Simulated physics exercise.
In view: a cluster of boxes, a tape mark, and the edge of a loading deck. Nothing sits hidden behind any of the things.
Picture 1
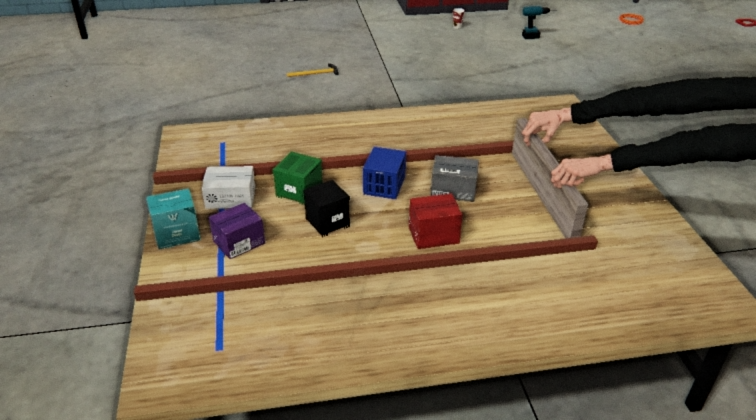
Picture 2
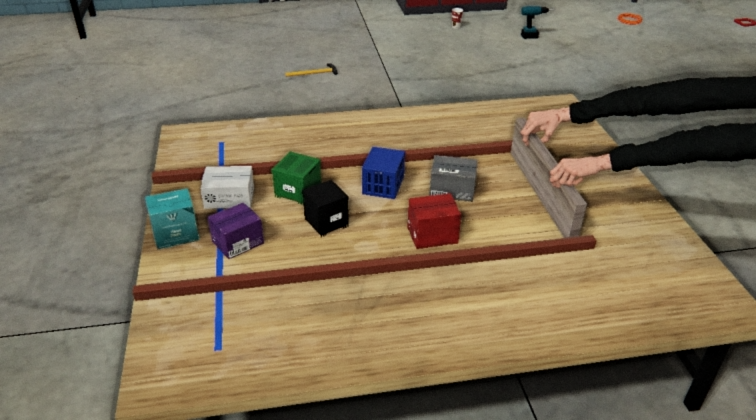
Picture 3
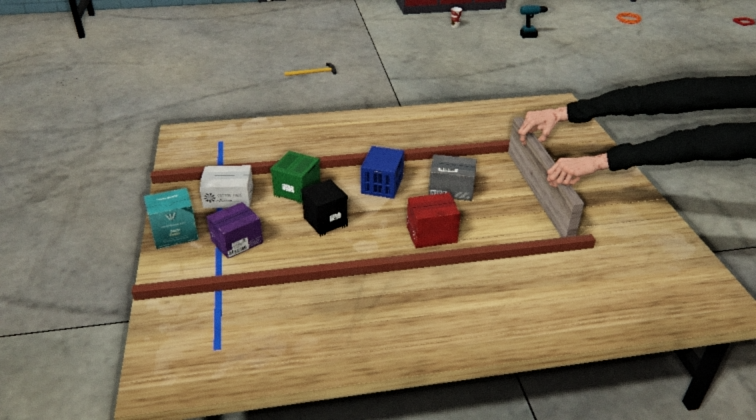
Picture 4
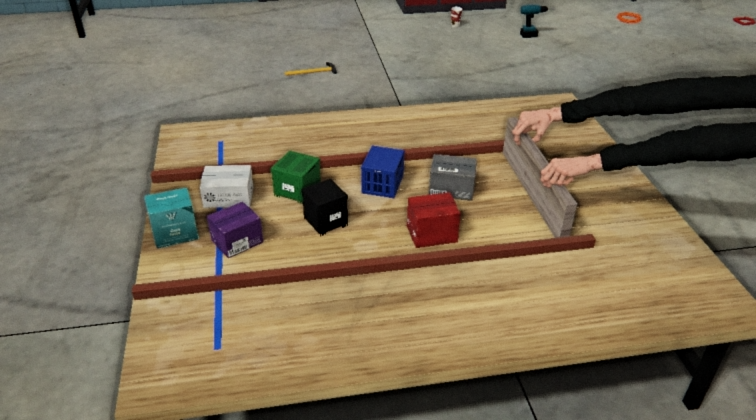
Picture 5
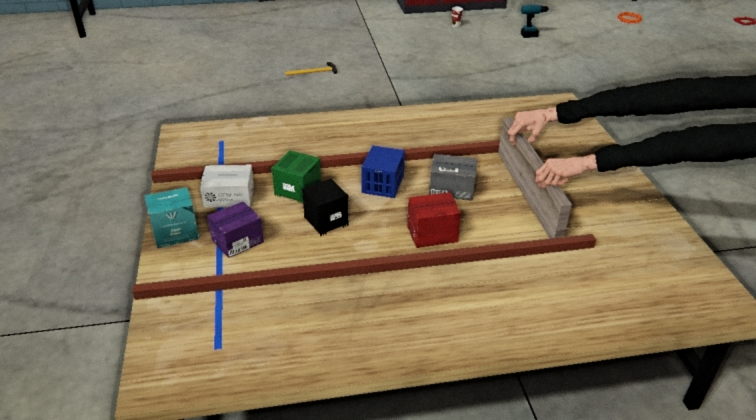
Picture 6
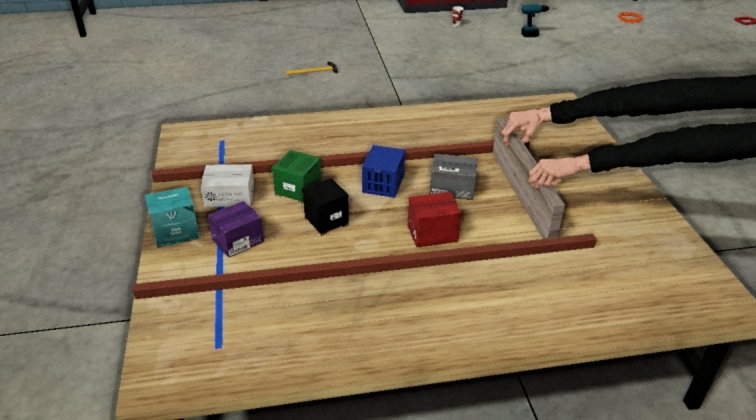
Two hands slide a gray plank slightly left toward colorful boxes resting on a wooden table.
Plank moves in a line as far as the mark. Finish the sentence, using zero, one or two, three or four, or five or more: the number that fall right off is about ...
The number that fall right off is about one or two.
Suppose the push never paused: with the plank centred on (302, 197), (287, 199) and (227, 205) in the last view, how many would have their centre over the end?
0; 0; 2.
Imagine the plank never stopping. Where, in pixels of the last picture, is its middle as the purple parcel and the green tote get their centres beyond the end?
Roughly (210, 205); for the second one, roughly (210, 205).
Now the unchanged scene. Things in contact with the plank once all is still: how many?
Counting them up gives 3.
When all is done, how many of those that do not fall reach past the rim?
Tally: 3.
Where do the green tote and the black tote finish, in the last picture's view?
Looks like one lands around (157, 188), and the other around (160, 227).
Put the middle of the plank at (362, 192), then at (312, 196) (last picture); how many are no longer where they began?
Tally at point one: 5; at point two: 7.
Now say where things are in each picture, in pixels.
The first frame shows turquoise box (174, 219); white box (229, 187); purple parcel (237, 230); plank (546, 176); tape (221, 226).
The second frame shows white box (228, 187); black tote (326, 208).
The third frame shows purple parcel (235, 230); green tote (296, 177).
The fourth frame shows turquoise box (172, 218); red parcel (433, 220).
The fifth frame shows white box (228, 186); plank (531, 176).
The sixth frame shows turquoise box (173, 217); white box (228, 185); purple parcel (236, 229); plank (525, 176); tape (220, 225).
Soon after, none off yet; turquoise box at rest near (173, 217); white box at rest near (228, 185); purple parcel at rest near (236, 229).
After that, none off yet; turquoise box at rest near (173, 217); white box displaced a little near (221, 187); purple parcel displaced a little near (228, 230).
In the end, the number that fall off is one or two; gone, white box and turquoise box.
